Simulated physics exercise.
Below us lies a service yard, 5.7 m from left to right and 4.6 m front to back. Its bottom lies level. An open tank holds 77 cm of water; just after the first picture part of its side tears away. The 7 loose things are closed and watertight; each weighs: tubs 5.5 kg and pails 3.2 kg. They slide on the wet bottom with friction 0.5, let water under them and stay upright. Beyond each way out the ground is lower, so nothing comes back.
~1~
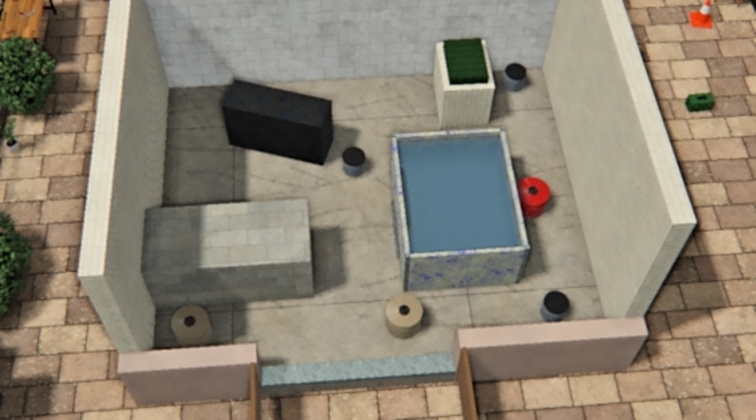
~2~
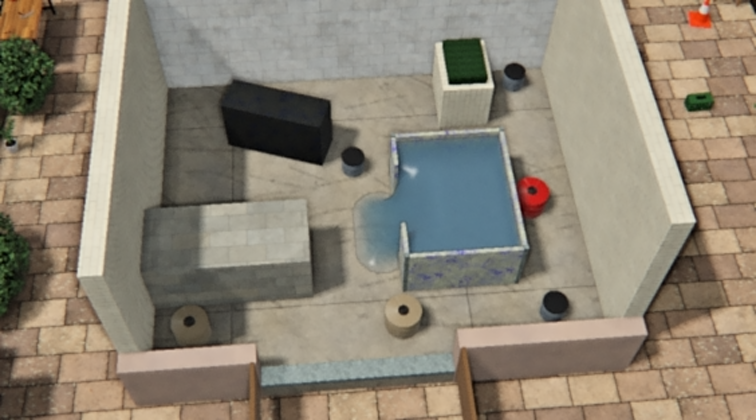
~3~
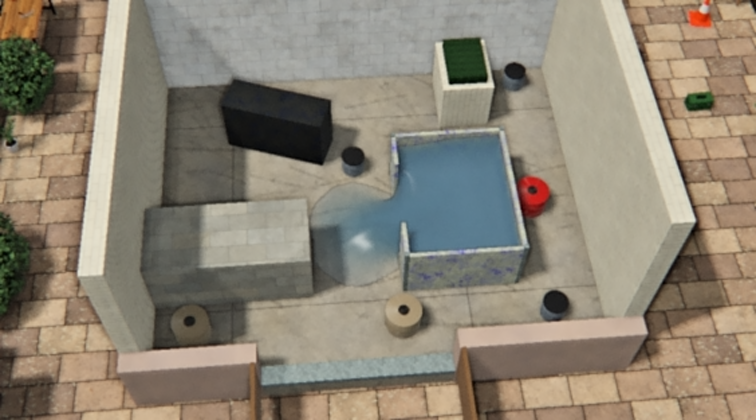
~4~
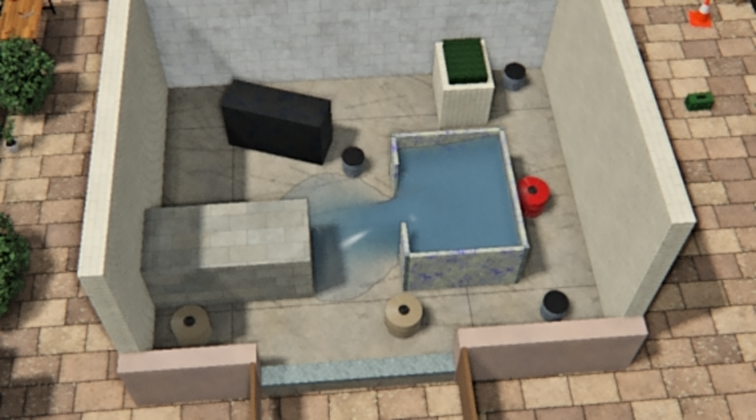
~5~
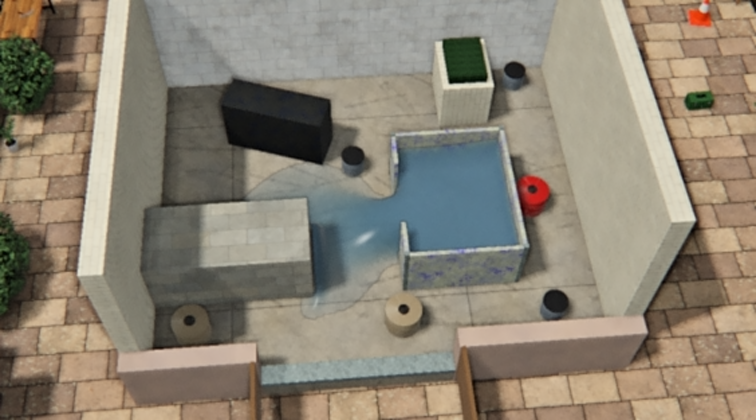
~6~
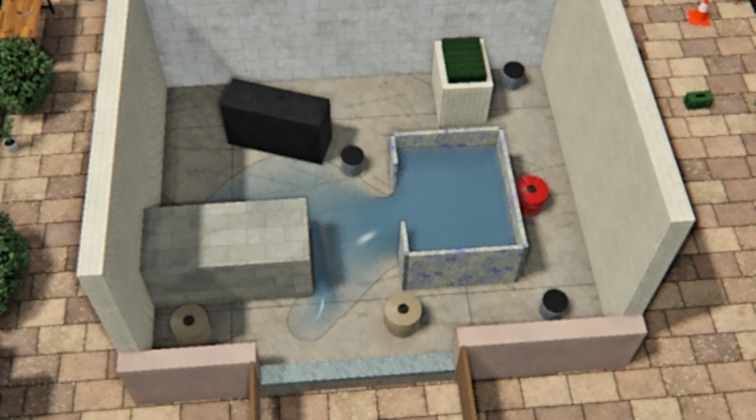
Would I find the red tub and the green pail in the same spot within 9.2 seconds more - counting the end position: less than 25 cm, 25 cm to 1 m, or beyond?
The red tub stays put; the green pail travels far.
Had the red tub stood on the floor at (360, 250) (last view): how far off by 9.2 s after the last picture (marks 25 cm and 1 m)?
It travels far.
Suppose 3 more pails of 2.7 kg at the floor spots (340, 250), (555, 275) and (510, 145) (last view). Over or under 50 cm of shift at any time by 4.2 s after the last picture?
In turn: Over, less, short of it.
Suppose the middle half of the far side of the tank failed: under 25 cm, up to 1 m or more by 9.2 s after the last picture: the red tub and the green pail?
In that case the red tub gets carried off, the green pail is nudged along.
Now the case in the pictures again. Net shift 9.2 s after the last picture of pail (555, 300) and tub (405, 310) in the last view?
In turn: 0 cm, 30 cm.
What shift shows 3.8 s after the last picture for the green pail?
Roughly 250 cm by then.
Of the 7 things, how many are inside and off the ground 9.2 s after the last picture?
I count 3.
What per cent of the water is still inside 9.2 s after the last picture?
About 70 per cent.
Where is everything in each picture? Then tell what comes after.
In the first picture, the red tub at (533, 191) rests on the ground; the green pail is out of sight; 2.6 m2 under water; 0 of 7 have shifted.
In the second picture, the red tub at (532, 191) rests on the ground; the green pail is out of sight; 3.2 m2 under water; 0 of 7 have shifted.
In the third picture, the red tub at (533, 190) rests on the ground; the green pail is out of sight; 4.1 m2 under water; 0 of 7 have shifted.
In the fourth picture, the red tub at (533, 190) rests on the ground; the green pail is out of sight; water covers 4.9 m2; 0 of 7 have shifted.
In the fifth picture, the red tub at (533, 190), on the bottom; the green pail is out of sight; 5.7 m2 under water; 0 of 7 have shifted.
In the sixth picture, the red tub at (532, 189), on the bottom; the green pail is out of sight; water covers 6.7 m2; 0 of 7 have shifted.
Then, 1.2 s after the last picture the red tub is near (532, 189), 0.0 m from its start, aground; the green pail is near (270, 96), 0.0 m from its start, aground; 0 of 7 are out; 0 afloat.
Then, 3.8 s after the last picture the red tub is near (532, 189), 0.0 m from its start, aground; the green pail is near (433, 143), 2.5 m from its start, afloat; 0 of 7 are out; 1 afloat.
Then, 6.2 s after the last picture the red tub is near (532, 189), 0.0 m from its start, aground; the green pail is near (544, 93), 3.9 m from its start, afloat; 0 of 7 are out; 3 afloat.
Then, 9.2 s after the last picture the red tub is near (532, 189), 0.0 m from its start, aground; the green pail is near (509, 70), 3.5 m from its start, afloat; 0 of 7 are out; 3 afloat.
